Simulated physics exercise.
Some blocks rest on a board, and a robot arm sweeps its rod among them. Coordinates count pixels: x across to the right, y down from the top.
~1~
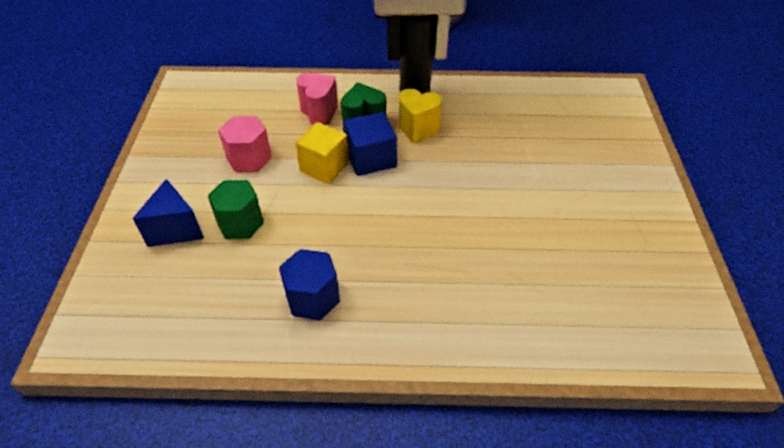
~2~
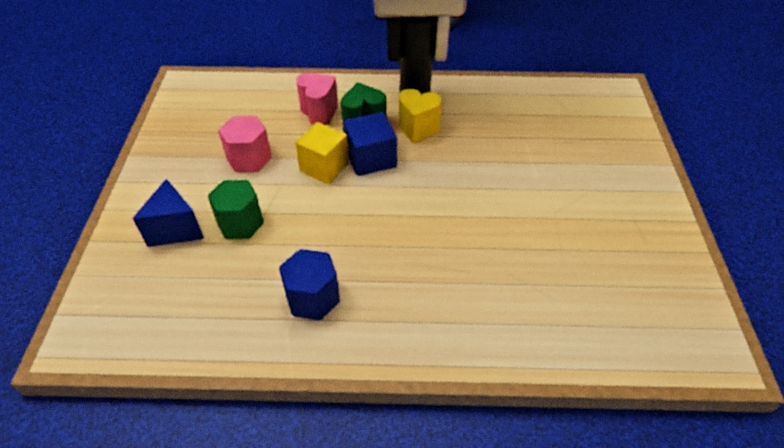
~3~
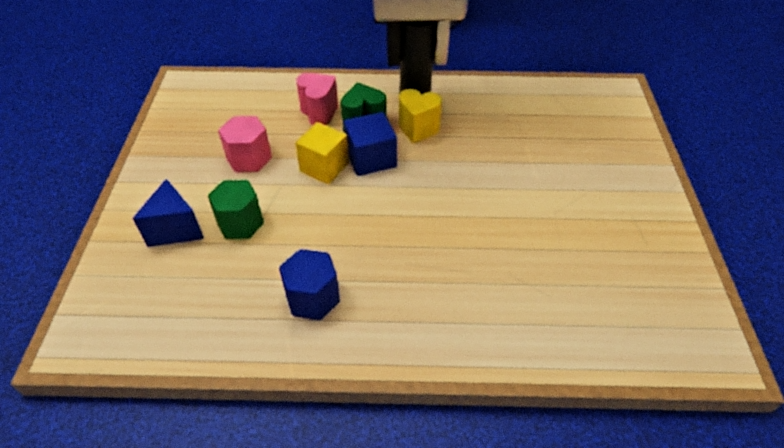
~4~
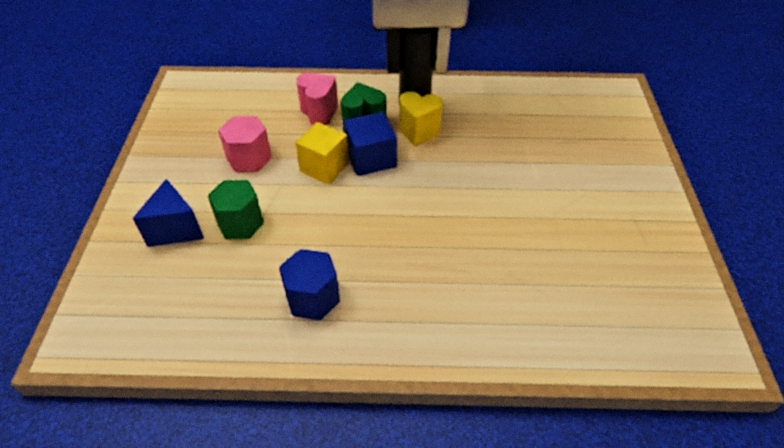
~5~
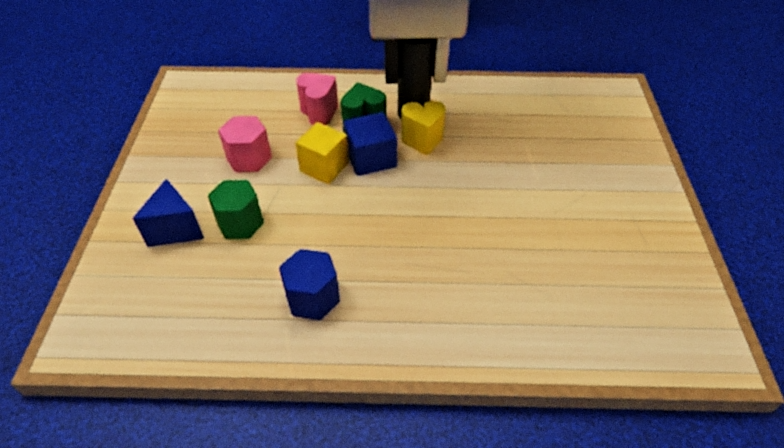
A robot arm with a dark rod reaches in from the top over a light wooden board on a blue surface, seen from above at an angle by a still camera. Pink and green hearts, yellow and blue cubes, and a yellow heart cluster near the back, with pink, green and blue hexagonal blocks and a blue triangular one further left and forward. At first almost nothing moves, then the rod slides slightly forward, nudging the yellow heart a little toward the viewer.
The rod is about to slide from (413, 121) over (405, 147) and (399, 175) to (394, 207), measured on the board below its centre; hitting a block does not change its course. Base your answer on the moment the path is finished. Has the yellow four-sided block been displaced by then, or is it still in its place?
That block gets shifted.
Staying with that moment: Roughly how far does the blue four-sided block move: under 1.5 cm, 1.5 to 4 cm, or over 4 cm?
My estimate: In the 1.5 to 4 cm range.
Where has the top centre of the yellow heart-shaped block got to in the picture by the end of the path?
At pixel (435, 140).
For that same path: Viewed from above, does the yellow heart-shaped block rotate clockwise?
No
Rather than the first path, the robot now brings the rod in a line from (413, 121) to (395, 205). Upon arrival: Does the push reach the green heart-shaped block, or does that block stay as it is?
It sits in its place.
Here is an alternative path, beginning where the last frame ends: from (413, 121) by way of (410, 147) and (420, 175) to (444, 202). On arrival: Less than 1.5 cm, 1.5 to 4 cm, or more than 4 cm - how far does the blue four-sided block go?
Under 1.5 cm.
On the path given first. One third of the way, rod at (405, 141); yellow heart-shaped block at (432, 132), turned 40° anticlockwise.
Two thirds of the way, rod at (399, 169); yellow four-sided block at (310, 139); blue four-sided block at (357, 141), turned 40° clockwise; yellow heart-shaped block at (435, 140), turned 80° anticlockwise.
At the end, rod at (394, 200); yellow four-sided block at (310, 139); green heart-shaped block still; blue four-sided block at (357, 141), turned 40° clockwise; yellow heart-shaped block at (435, 140), turned 80° anticlockwise.
